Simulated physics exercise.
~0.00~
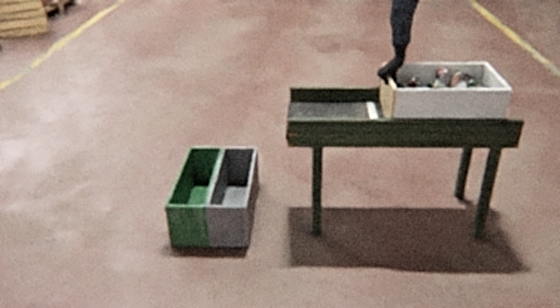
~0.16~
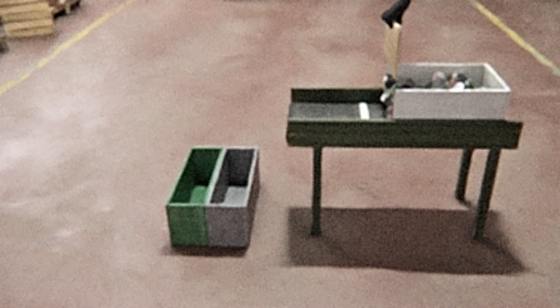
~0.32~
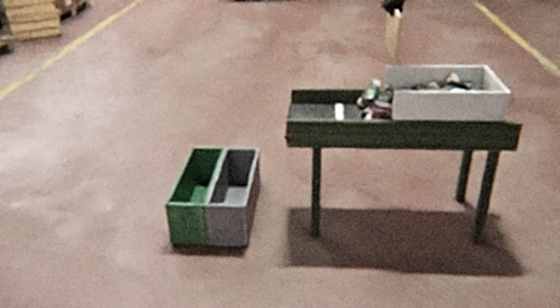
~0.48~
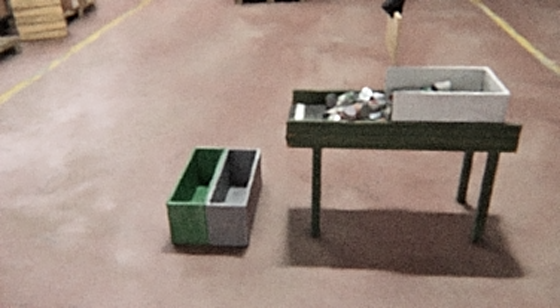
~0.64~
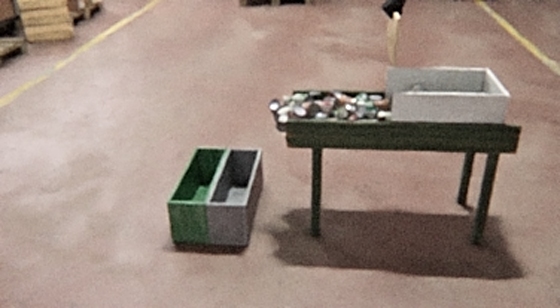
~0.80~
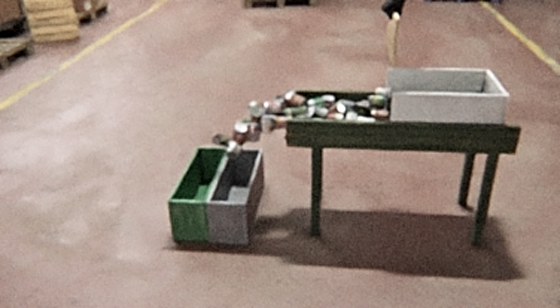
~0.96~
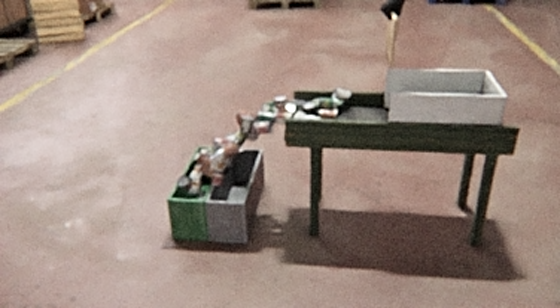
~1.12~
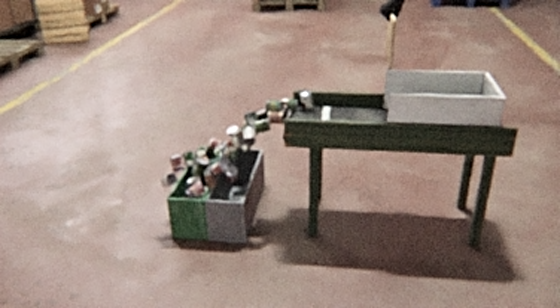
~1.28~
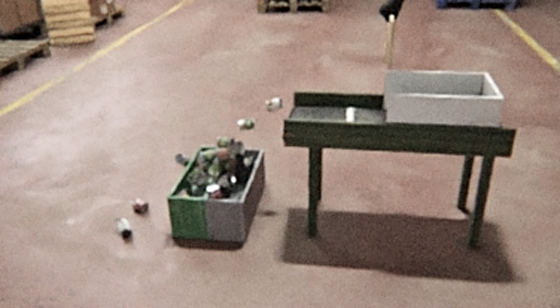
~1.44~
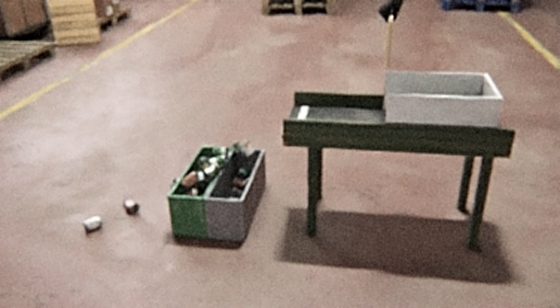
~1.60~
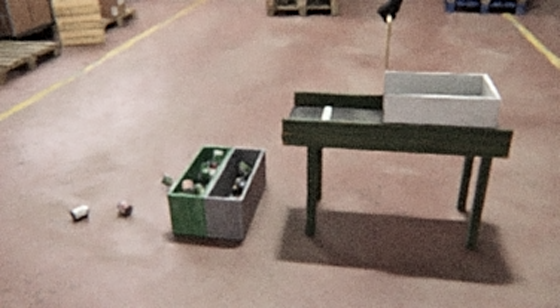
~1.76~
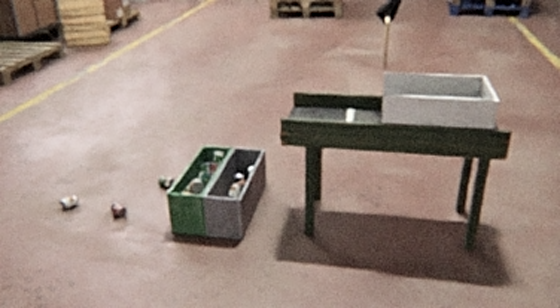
The video shows a dark arm lifting a gate beside a white pen on a raised belt, releasing small tins that travel left and tumble off the end toward green and grey tubs, where most land inside while a few finish on the floor beyond the green one.
